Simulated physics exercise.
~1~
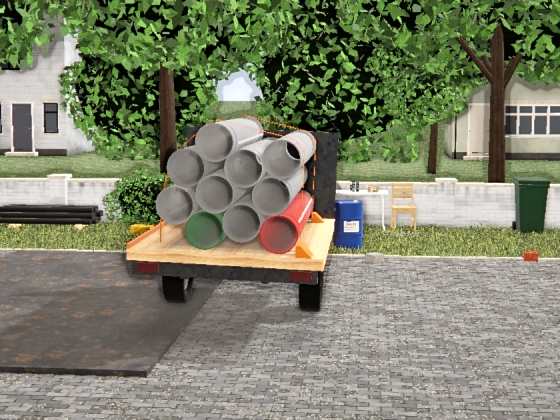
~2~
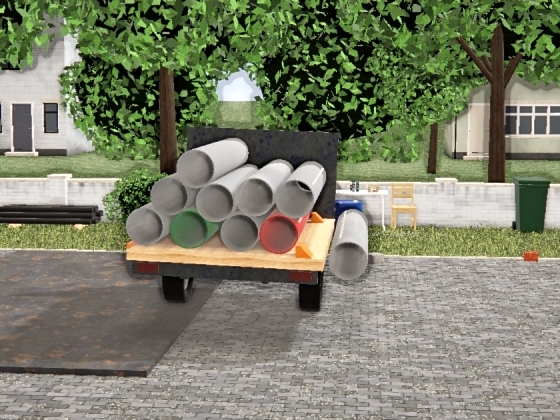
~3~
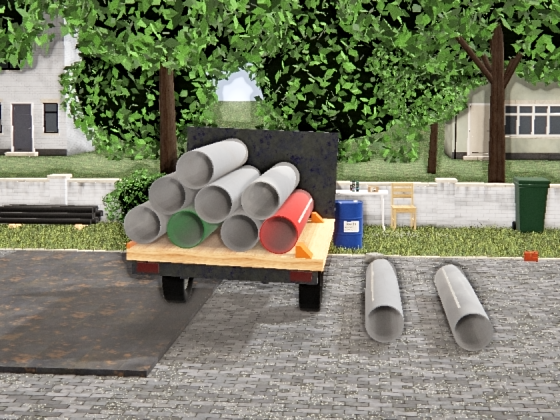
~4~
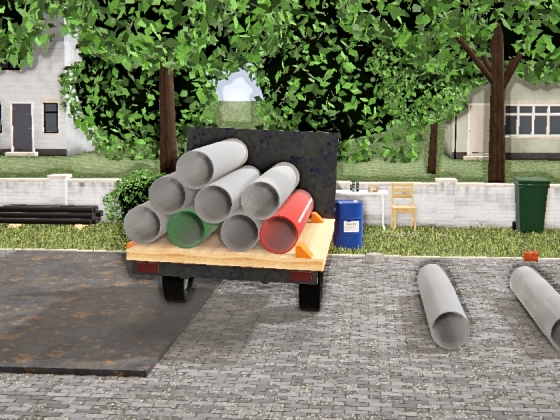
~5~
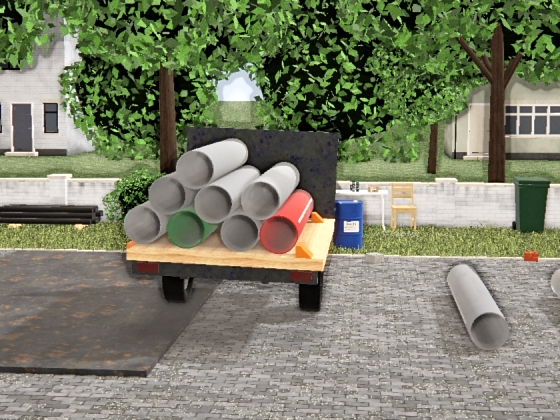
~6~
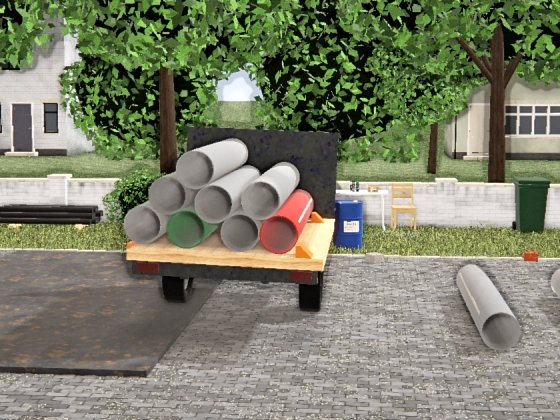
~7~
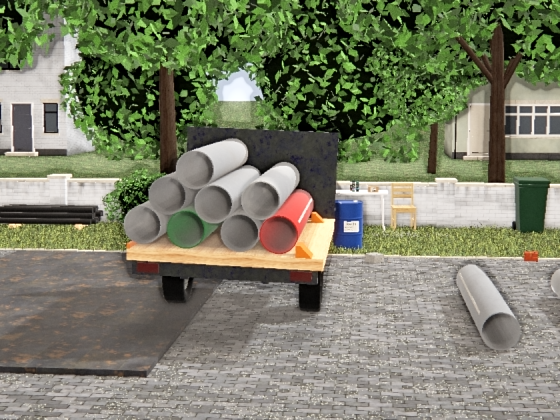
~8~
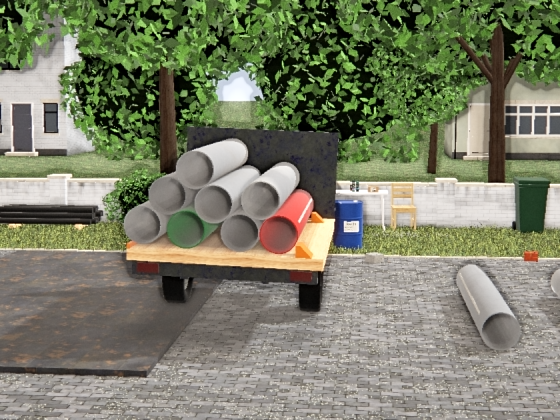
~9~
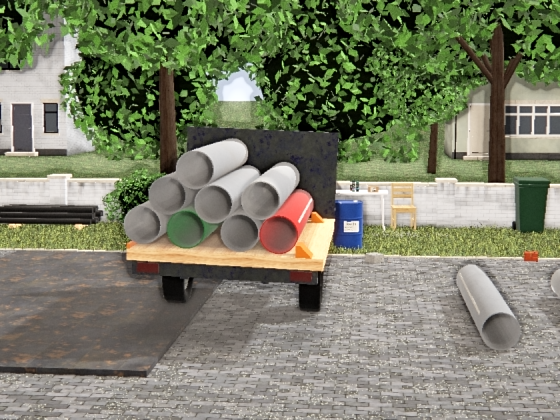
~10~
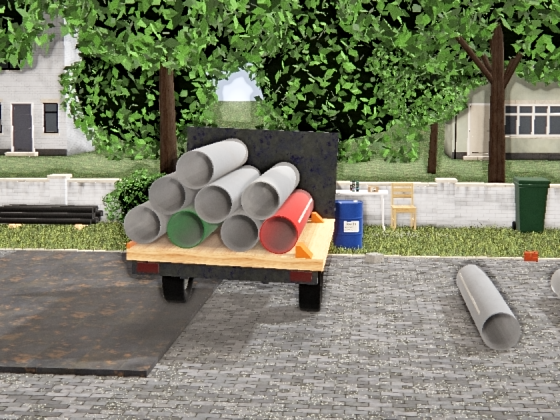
To begin with, a stack of hollow pipes, mostly grey with one green and one red in the bottom row, sits on the wooden deck of a trailer parked on a paved yard. The stack loosens and slumps, the green pipe rolls a little to the left, and a grey one drops off the right side. Another grey pipe follows it down, and the two roll away to the right across the paving. One comes to rest near the right edge of the view, with the other only partly visible beyond it. The green and red pipes stay aboard among the remaining greys.
